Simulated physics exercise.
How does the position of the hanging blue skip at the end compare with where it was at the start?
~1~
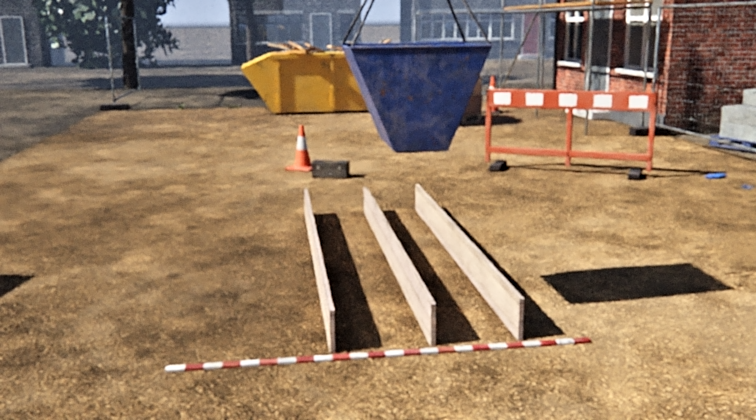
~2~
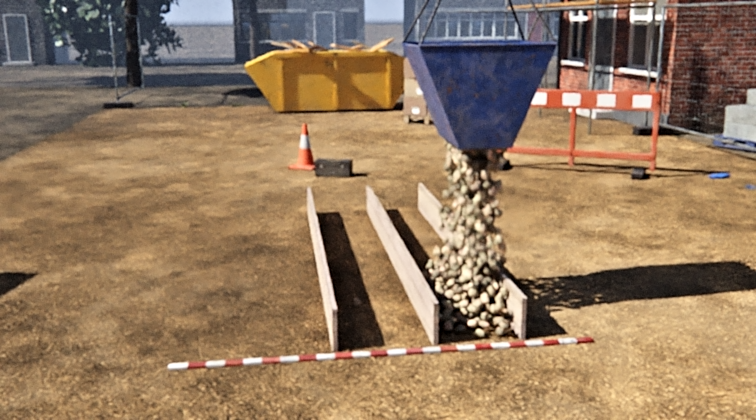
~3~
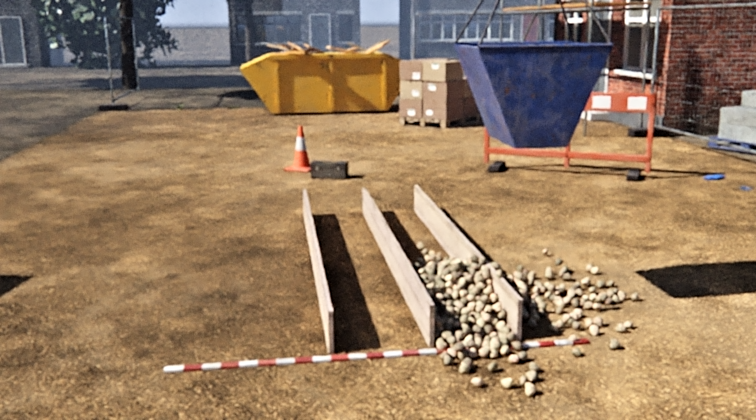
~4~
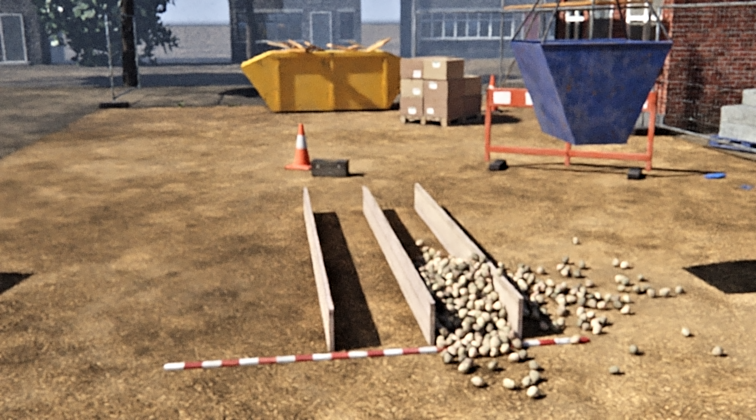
It hangs farther to the right at the end, in front of the red and white barrier, whereas at the start it was beside the yellow skip, to the left of the barrier.
On a building site, a blue skip pours stones into the right bay, some spilling right.
